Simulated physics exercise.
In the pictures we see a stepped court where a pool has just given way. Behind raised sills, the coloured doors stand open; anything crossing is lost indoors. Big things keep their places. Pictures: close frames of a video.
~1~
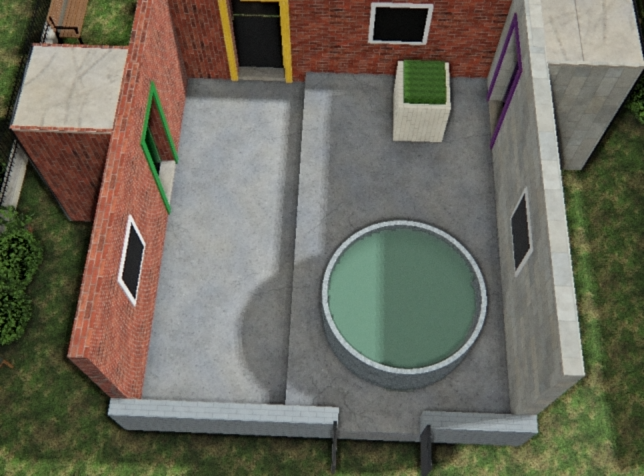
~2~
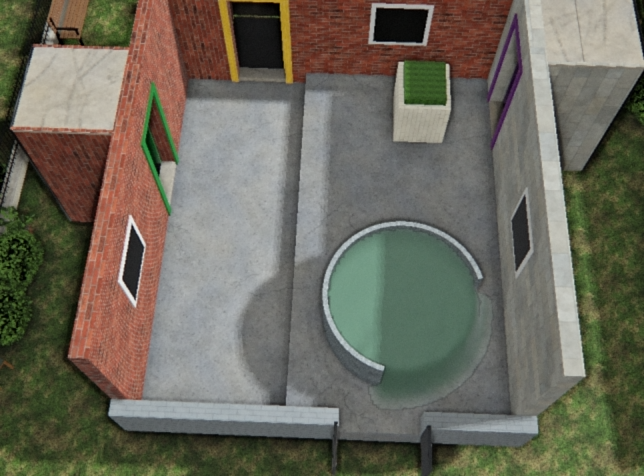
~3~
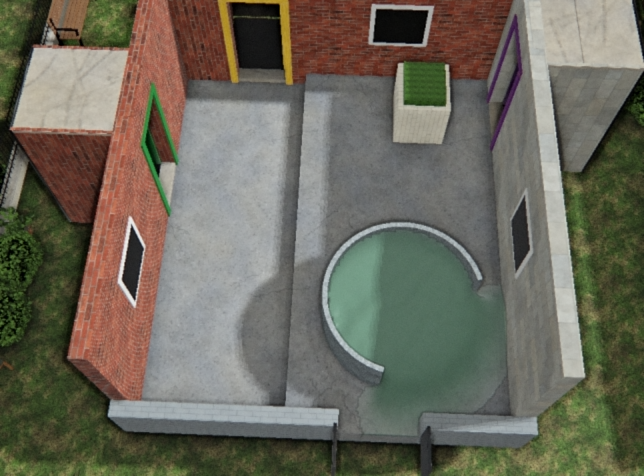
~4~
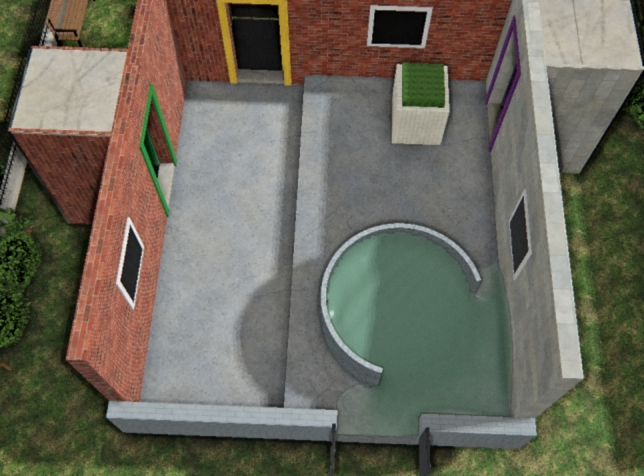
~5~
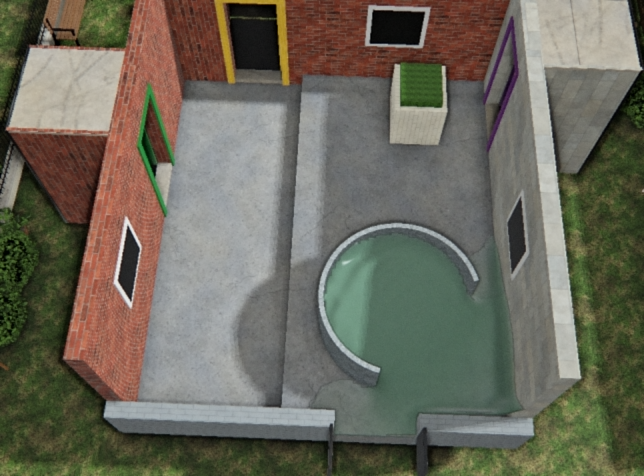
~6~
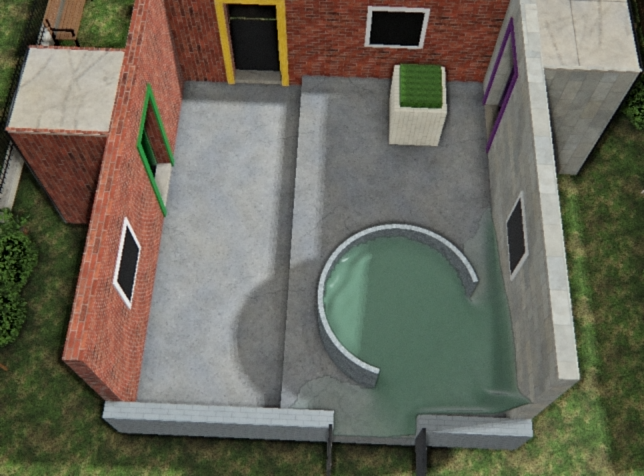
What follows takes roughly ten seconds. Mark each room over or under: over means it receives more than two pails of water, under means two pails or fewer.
Purple door - over; green door - under; yellow door - under.
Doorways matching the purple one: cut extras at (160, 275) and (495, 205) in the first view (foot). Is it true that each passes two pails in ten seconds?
Lab note - first stays short of the line, second stays short of the line.
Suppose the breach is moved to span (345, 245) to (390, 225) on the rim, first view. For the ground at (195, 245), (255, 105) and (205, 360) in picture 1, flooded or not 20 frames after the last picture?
The first spot is swamped, the second swamped, the third spared.
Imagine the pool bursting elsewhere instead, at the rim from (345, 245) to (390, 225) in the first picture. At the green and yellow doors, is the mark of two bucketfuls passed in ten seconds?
Result - green door: Above threshold, yellow door: Above threshold.
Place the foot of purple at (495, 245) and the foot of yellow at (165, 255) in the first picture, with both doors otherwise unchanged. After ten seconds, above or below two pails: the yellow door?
The answer is that yellow door doesn't reach the mark.
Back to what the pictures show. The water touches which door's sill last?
The door marked green.
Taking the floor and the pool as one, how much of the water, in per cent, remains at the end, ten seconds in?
Near 54 in a hundred.
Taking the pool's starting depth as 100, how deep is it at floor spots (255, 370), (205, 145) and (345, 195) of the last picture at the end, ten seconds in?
Estimate: 6, 6, 2 %.
A moment on, water covers 20 % of the floor; the purple door wet at the sill, nothing in, the green door not reached, the yellow door not reached.
Next, water covers 30 % of the floor; the purple door wet at the sill, nothing in, the green door not reached, the yellow door not reached.
Then, water covers 50 % of the floor; the purple door under two buckets in, the green door not reached, the yellow door not reached.
Later, water covers 75 % of the floor; the purple door over two buckets in, the green door wet at the sill, nothing in, the yellow door wet at the sill, nothing in.
In the end, water covers 90 % of the floor; the purple door over two buckets in, the green door wet at the sill, nothing in, the yellow door wet at the sill, nothing in.
